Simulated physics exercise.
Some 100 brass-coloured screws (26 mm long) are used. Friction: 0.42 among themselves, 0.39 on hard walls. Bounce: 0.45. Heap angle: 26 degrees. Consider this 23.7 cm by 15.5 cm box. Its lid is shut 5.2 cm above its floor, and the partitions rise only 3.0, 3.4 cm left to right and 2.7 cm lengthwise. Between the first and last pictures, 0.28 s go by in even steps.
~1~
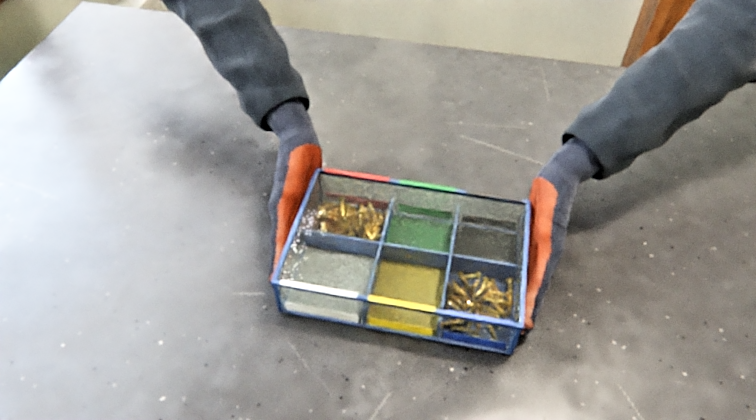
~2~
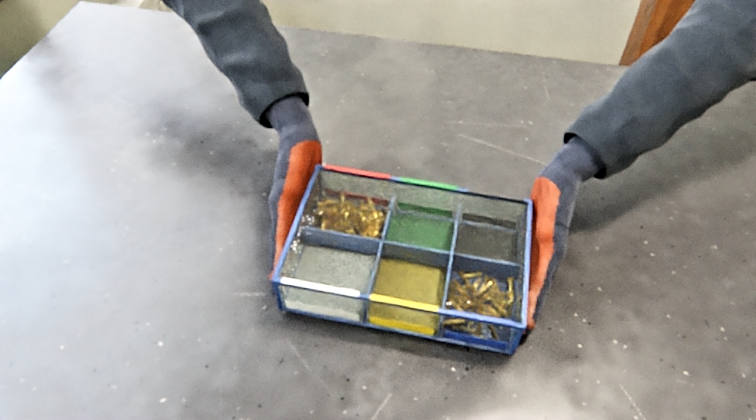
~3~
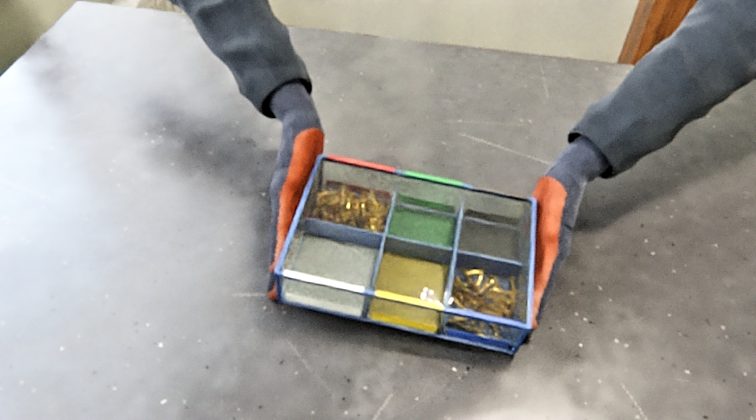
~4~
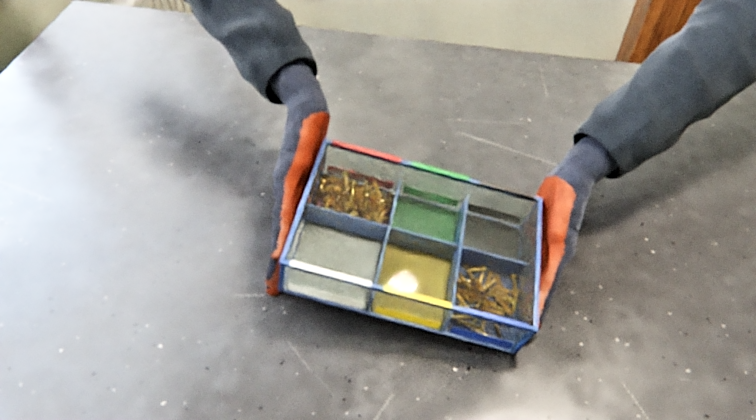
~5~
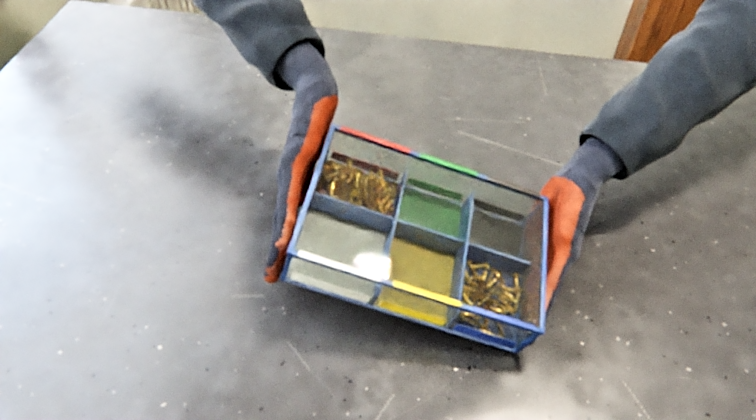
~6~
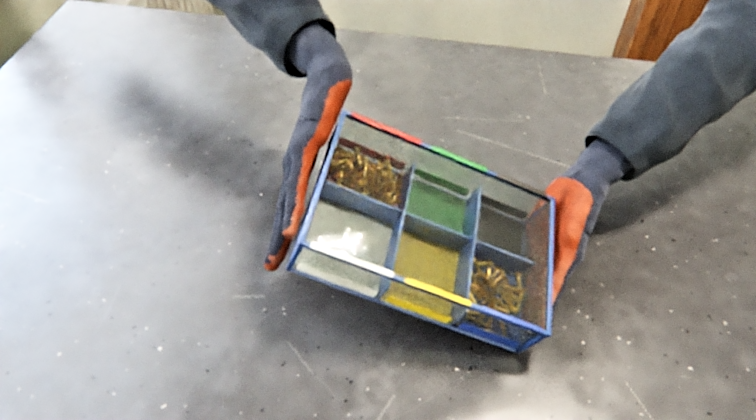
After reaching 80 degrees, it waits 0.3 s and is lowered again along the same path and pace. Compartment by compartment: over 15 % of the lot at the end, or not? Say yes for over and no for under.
Red: Yes; blue: Yes; green: No; yellow: No; white: No; black: No.
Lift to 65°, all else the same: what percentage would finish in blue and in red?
The blue compartment would hold 40 per cent, the red one 40 per cent.
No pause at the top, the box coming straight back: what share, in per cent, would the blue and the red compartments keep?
In that case blue keeps 50% and red keeps 25%.
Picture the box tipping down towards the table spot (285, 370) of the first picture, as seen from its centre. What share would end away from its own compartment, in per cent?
20 %.
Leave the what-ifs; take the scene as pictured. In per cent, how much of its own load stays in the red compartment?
Close to 50 in a hundred.
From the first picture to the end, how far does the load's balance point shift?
I'd say close to 7.0 cm in total.
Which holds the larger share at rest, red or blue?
It's the blue one that holds more.
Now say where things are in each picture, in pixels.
In the first picture, box tilt 0 degrees, front corners at (276, 281) and (519, 325); red 60 %, blue 40 %.
In the second picture, box tilt 1 degrees, front corners at (277, 279) and (522, 325).
In the third picture, box tilt 5 degrees, front corners at (280, 272) and (527, 326), lowest corner right front.
In the fourth picture, box tilt 11 degrees, front corners at (285, 261) and (533, 328), lowest corner right front.
In the fifth picture, box tilt 16 degrees, front corners at (293, 251) and (539, 330), lowest corner right front.
In the sixth picture, box tilt 22 degrees, front corners at (304, 242) and (546, 332), lowest corner right front; red 60 %, blue 40 %.
Then, 0.83 s after the last picture, tilt 80 degrees; red 35 %, blue 50 %, green 5 %, yellow 5 %, black 5 %.
Then, 1.38 s after the last picture, tilt 40 degrees; red 30 %, blue 55 %, black 10 %.
Then, 1.99 s after the last picture, tilt 0 degrees; red 30 %, blue 55 %, black 10 %.
In the end, red 30 %, blue 55 %, green 0 %, yellow 0 %, white 0 %, black 10 %.
